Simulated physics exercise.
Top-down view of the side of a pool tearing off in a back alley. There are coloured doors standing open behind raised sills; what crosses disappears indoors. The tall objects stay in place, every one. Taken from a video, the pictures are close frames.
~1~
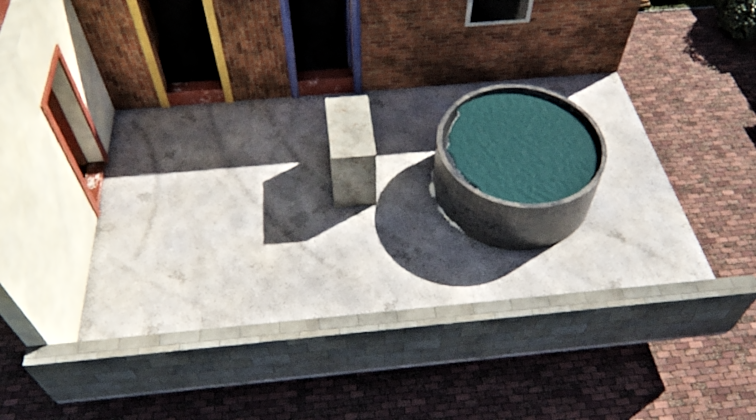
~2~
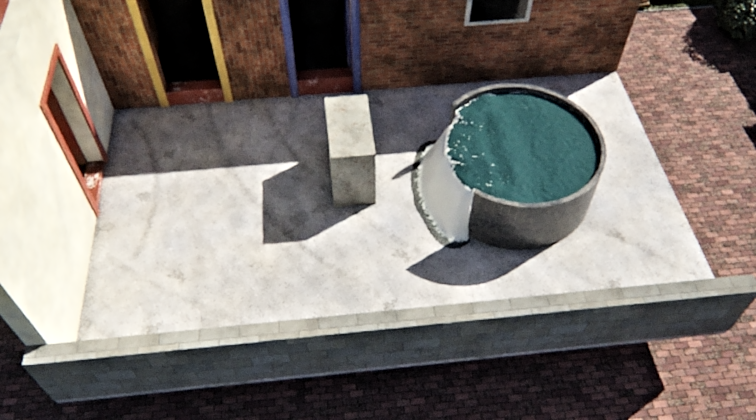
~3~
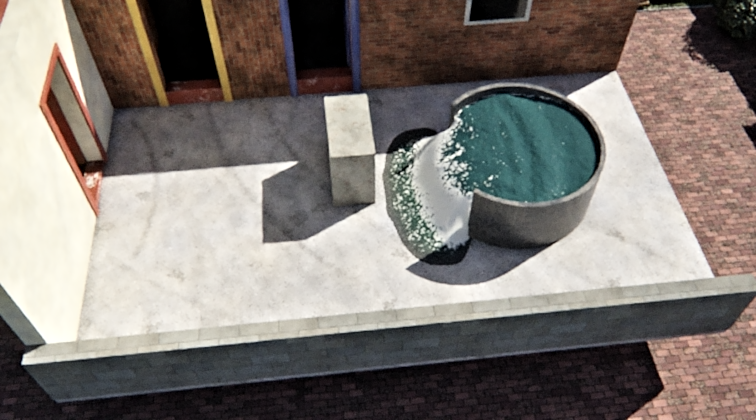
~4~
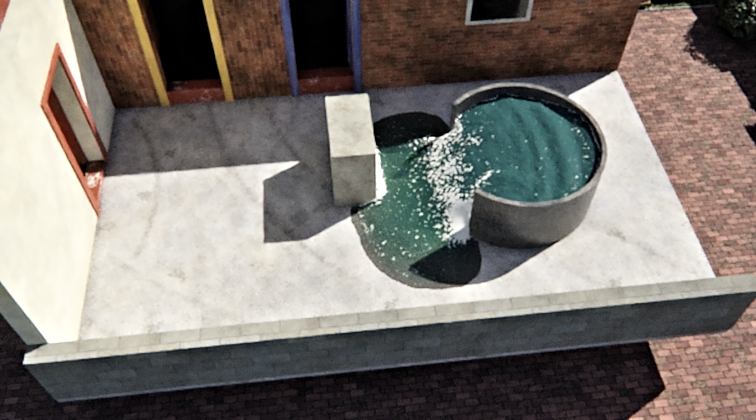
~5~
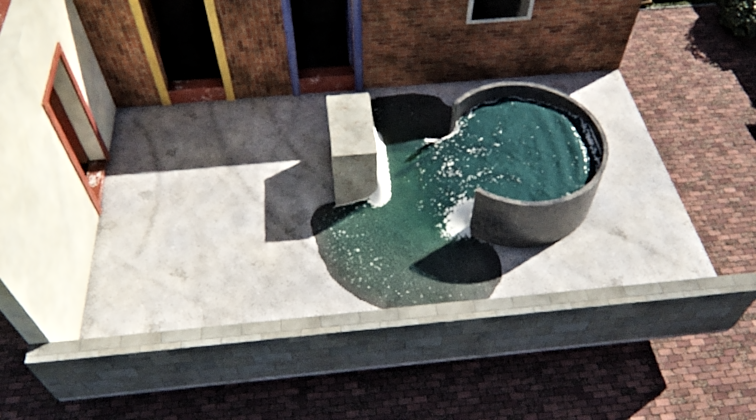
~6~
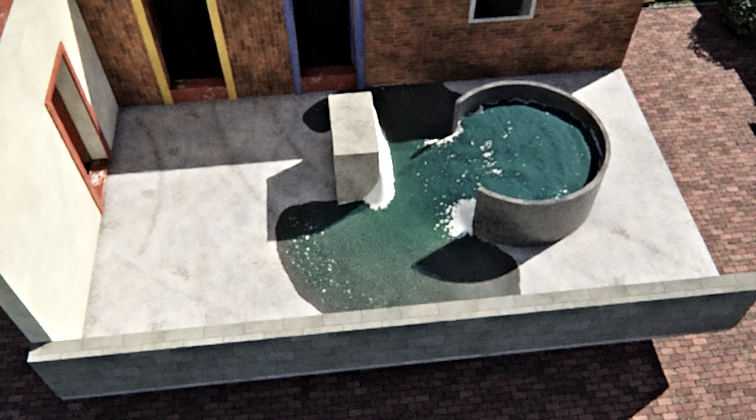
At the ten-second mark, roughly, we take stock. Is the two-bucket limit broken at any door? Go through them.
In order: The blue door does not pass two buckets; the red door passes two buckets; the yellow door does not pass two buckets.
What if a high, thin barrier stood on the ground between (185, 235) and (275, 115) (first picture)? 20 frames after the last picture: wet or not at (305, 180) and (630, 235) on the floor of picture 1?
Submerged and spared, in that order.
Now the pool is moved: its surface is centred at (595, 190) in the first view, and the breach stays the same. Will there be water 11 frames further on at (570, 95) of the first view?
Answer: Spared.
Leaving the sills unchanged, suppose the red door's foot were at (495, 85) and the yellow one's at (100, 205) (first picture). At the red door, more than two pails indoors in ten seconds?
I'd say the red door remains short of it.
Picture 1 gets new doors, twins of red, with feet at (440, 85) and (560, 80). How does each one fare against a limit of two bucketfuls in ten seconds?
Well, one comes out higher, the other comes out lower.
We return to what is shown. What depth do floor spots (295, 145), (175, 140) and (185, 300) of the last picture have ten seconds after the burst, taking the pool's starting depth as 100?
Estimated readings in sequence: 12, 12, 8 percent.
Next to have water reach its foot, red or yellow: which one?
The yellow-painted one.
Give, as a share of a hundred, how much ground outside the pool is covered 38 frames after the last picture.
I reckon around 95 %.
A moment on, water covers 45 % of the floor; the blue door wet at the sill, nothing in, the red door not reached, the yellow door wet at the sill, nothing in.
Next, water covers 60 % of the floor; the blue door wet at the sill, nothing in, the red door not reached, the yellow door wet at the sill, nothing in.
Then, water covers 85 % of the floor; the blue door wet at the sill, nothing in, the red door over two buckets in, the yellow door wet at the sill, nothing in.
Later, water covers 95 % of the floor; the blue door under two buckets in, the red door far over two buckets in, the yellow door under two buckets in.
In the end, water covers 95 % of the floor; the blue door under two buckets in, the red door far over two buckets in, the yellow door under two buckets in.
